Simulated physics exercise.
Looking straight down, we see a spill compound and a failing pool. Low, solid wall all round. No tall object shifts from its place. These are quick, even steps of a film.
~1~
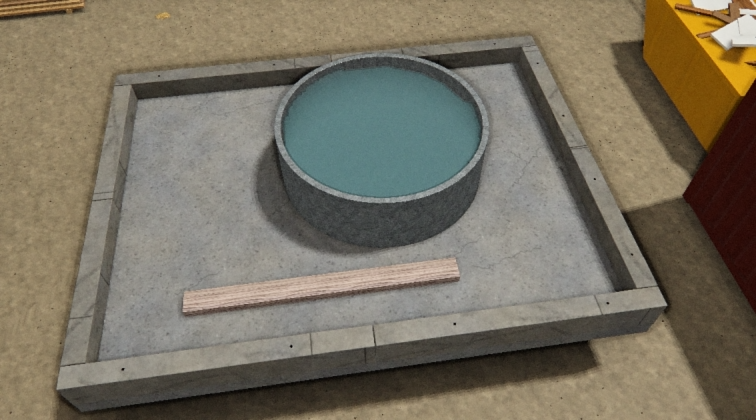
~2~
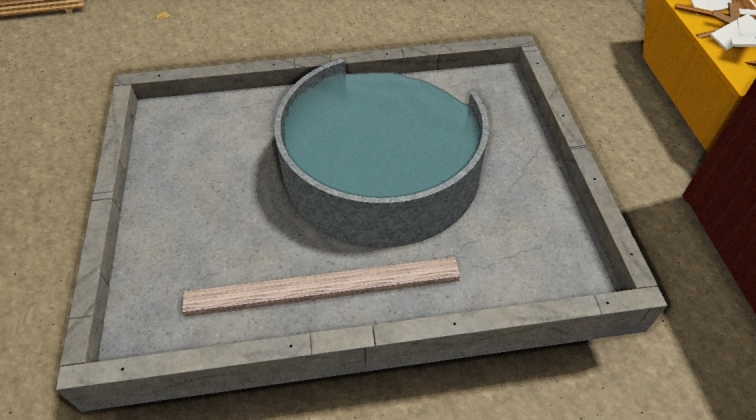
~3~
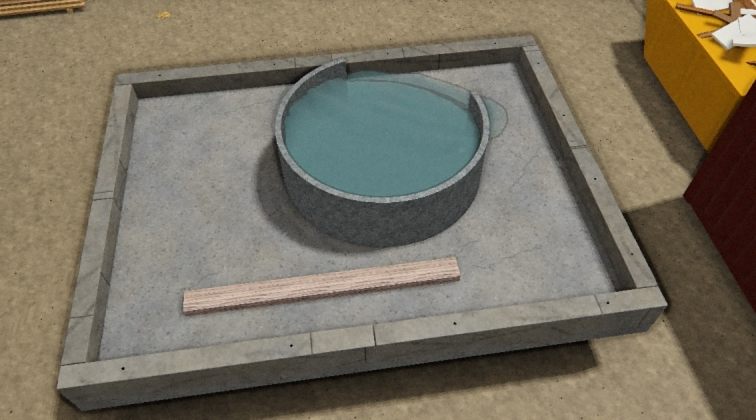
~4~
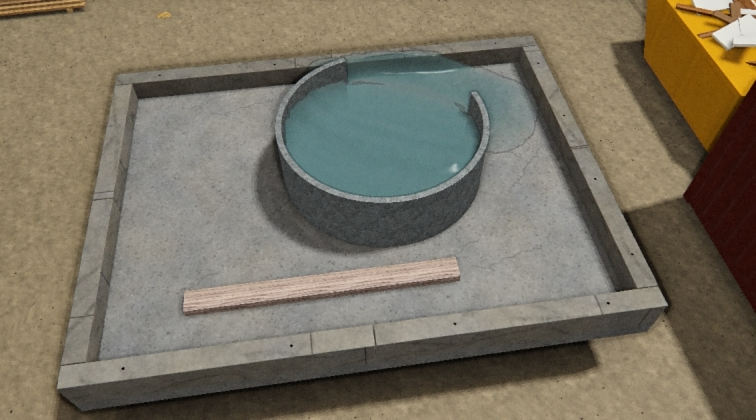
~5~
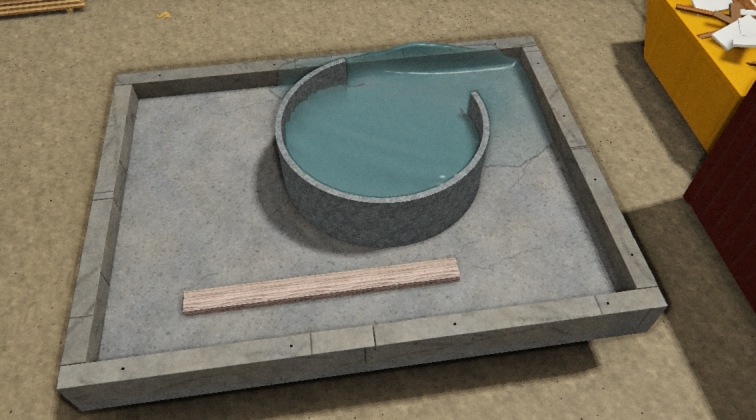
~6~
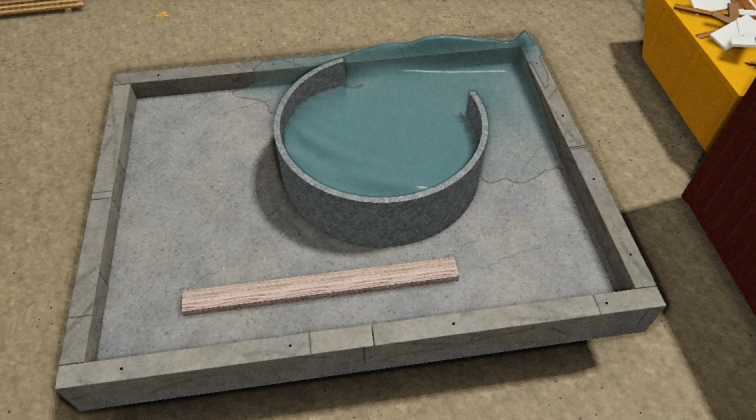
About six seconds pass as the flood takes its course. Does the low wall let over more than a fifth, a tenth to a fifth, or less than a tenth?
It lets over more than a fifth.
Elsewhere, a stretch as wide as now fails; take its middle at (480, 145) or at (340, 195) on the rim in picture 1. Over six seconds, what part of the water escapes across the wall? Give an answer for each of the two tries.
Note: Try one around 18 in a hundred, try two around 10.
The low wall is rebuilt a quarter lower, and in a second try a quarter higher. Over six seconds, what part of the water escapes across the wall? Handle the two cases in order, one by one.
About 36 percent in the first case, about 14 percent in the second.
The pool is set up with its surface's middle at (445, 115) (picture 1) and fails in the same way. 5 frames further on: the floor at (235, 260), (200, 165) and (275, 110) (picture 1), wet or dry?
In sequence: Spared, spared, soaked.
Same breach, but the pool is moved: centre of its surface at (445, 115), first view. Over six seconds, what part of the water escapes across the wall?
Share found: Around 30 %.
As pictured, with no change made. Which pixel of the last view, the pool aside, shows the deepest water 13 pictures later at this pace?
I'd put it around (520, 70).
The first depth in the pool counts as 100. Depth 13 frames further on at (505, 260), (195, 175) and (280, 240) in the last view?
I'd say around 8 per cent, then 4 per cent, then 0 per cent.
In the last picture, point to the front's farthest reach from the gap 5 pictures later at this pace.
Somewhere around (137, 107).
A moment on, water covers 25 % of the floor; the low wall has let 4 % over.
Next, water covers 35 % of the floor; the low wall has let 8 % over.
Then, water covers 60 % of the floor; the low wall has let 21 % over.
Later, water covers 70 % of the floor; the low wall has let 24 % over.
In the end, water covers 75 % of the floor; the low wall has let 24 % over.
